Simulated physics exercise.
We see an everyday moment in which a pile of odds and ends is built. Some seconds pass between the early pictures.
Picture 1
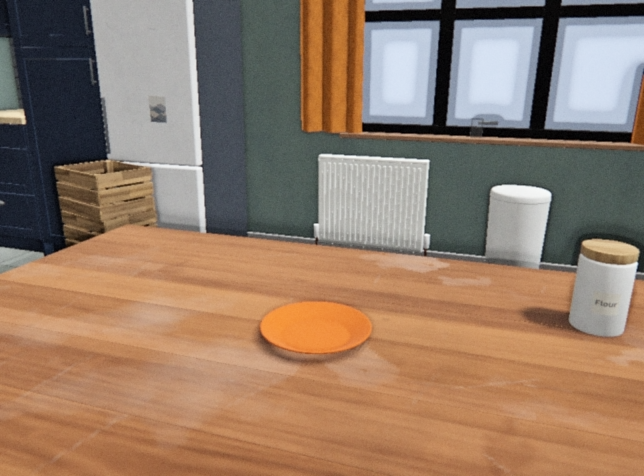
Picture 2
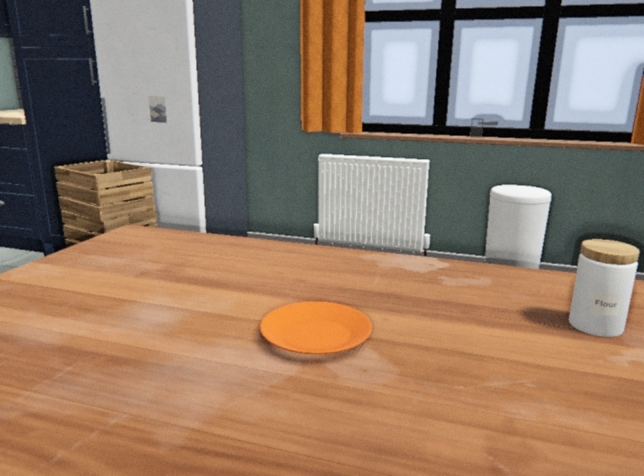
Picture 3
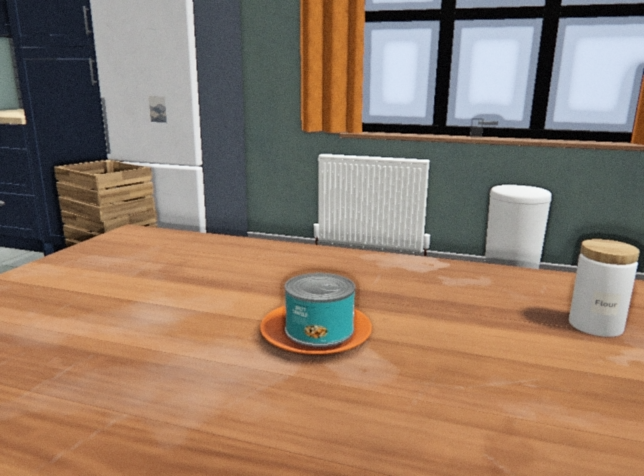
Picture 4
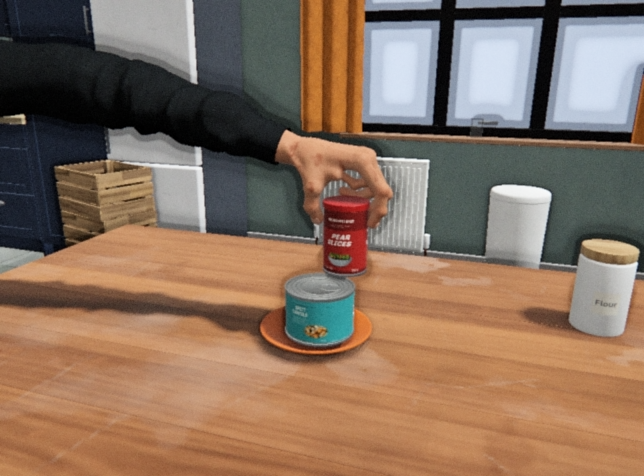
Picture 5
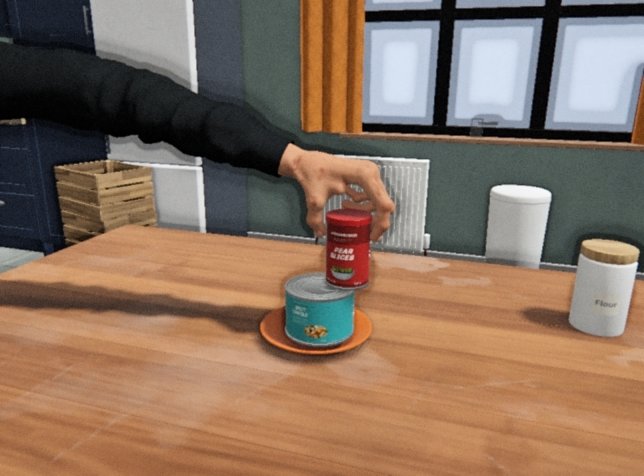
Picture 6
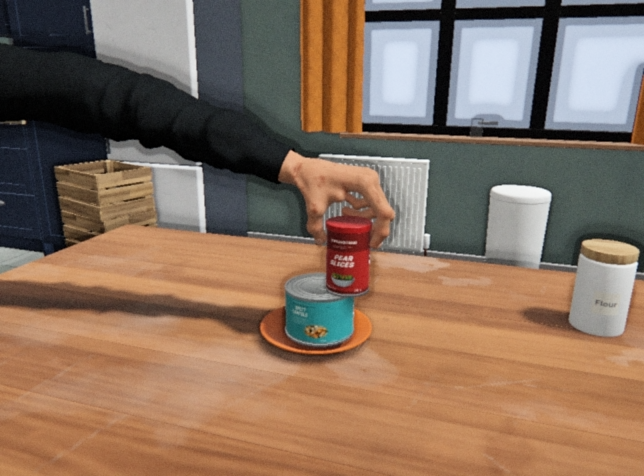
An orange plate sat on a wooden table, then a turquoise tub appeared on it, and a hand in a black sleeve reached in from the left and lowered a red tin onto the tub.
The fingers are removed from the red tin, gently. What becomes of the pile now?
The pile copes with it, I'd say.
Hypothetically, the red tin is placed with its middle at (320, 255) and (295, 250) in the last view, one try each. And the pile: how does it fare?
Try one: It stands firm; try two: It stands firm.
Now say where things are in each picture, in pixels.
In the first picture, the last thing is not in view yet.
In the second picture, the last thing is not in view yet; orange plate (316, 331).
In the third picture, the last thing is not in view yet; white jar (603, 287).
The fourth picture shows on its way; red tin (345, 236); turquoise tub (320, 308).
The fifth picture shows on its way; red tin (348, 249).
The sixth picture shows in place under the hand; red tin (348, 256); white jar (603, 287).
Then, 0.20 s after the last picture, nothing has stirred.
Then, 0.50 s after the last picture, red tin resting near (348, 256).
At rest, all 4 in place. Seen from the same camera at the end, red tin near (348, 256). The pile stays up.
